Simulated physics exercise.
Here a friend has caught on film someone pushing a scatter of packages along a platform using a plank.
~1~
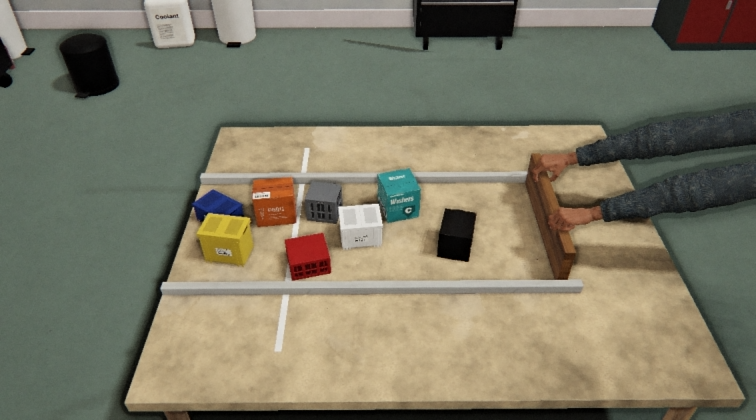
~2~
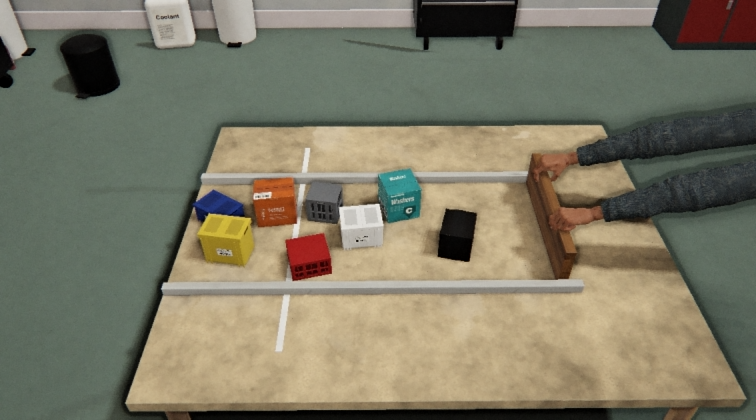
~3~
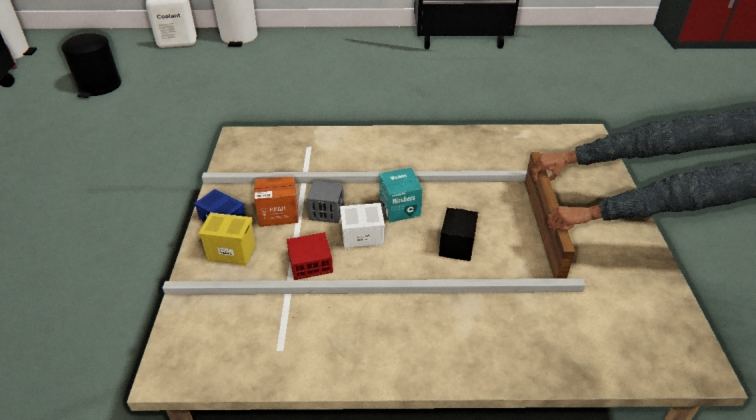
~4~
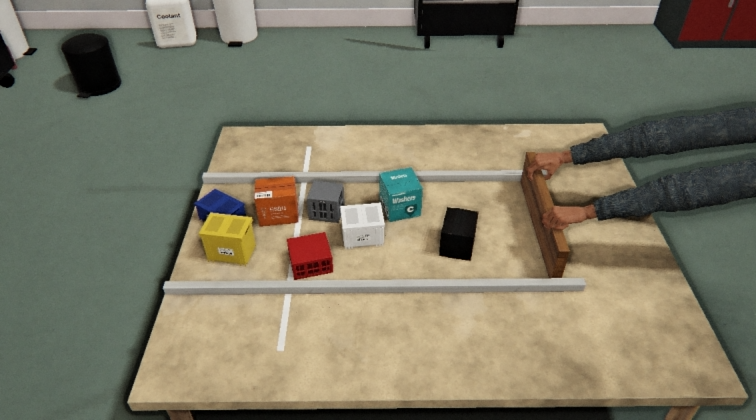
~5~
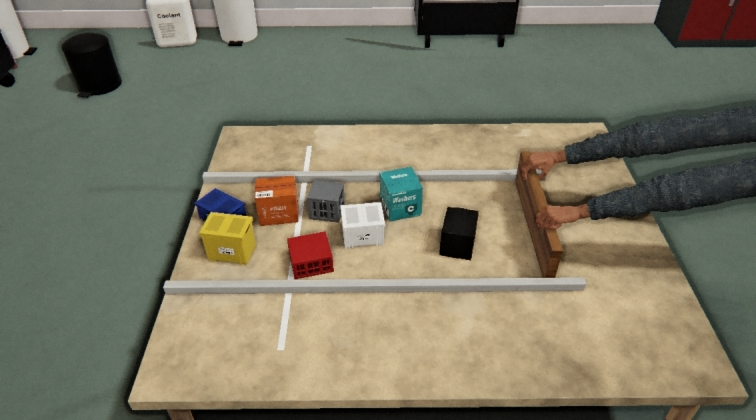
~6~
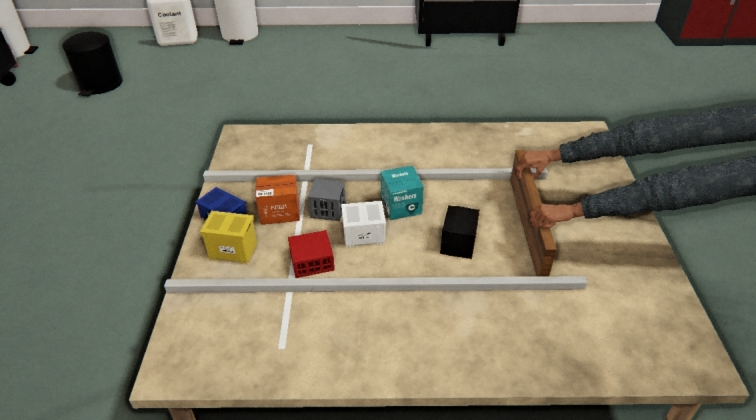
Two hands slide a wooden plank slightly left across a table toward scattered, still boxes.
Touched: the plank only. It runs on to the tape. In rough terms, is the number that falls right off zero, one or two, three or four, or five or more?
I expect only a pair or one to end up below.
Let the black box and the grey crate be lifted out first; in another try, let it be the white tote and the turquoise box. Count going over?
0, then 0.
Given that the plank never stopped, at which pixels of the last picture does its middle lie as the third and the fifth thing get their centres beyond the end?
(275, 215) and (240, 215).
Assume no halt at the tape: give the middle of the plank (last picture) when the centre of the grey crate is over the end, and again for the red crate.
The middle is at (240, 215) when it's the grey crate, and at (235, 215) when it's the red crate.
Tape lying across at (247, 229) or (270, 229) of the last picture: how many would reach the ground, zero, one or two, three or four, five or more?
Going by the order asked, it's 3 or 4 and then three or four.
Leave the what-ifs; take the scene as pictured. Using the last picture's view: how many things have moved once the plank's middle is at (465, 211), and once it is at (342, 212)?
Counts: 1 / 7.
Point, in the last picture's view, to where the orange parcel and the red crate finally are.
Around (214, 199), then around (240, 259).
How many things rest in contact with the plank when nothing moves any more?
That comes to 2.
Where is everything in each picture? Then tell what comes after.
The first picture shows blue tote (219, 212); yellow tote (227, 240); orange parcel (275, 202); plank (548, 214); tape (295, 231).
The second picture shows yellow tote (228, 241); red crate (309, 257).
The third picture shows orange parcel (277, 201); grey crate (326, 202).
The fourth picture shows blue tote (221, 211); black box (459, 234).
The fifth picture shows yellow tote (229, 239); plank (536, 212).
The sixth picture shows blue tote (222, 209); yellow tote (230, 238); orange parcel (278, 199); plank (531, 211); tape (298, 228).
Soon after, none off yet; blue tote at rest near (222, 209); yellow tote at rest near (230, 238); orange parcel at rest near (278, 199).
Then, none off yet; blue tote moved a little near (213, 209); yellow tote at rest near (230, 238); orange parcel moved a little near (257, 199).
By the end, the number that fall off is one or two; fallen, blue tote.
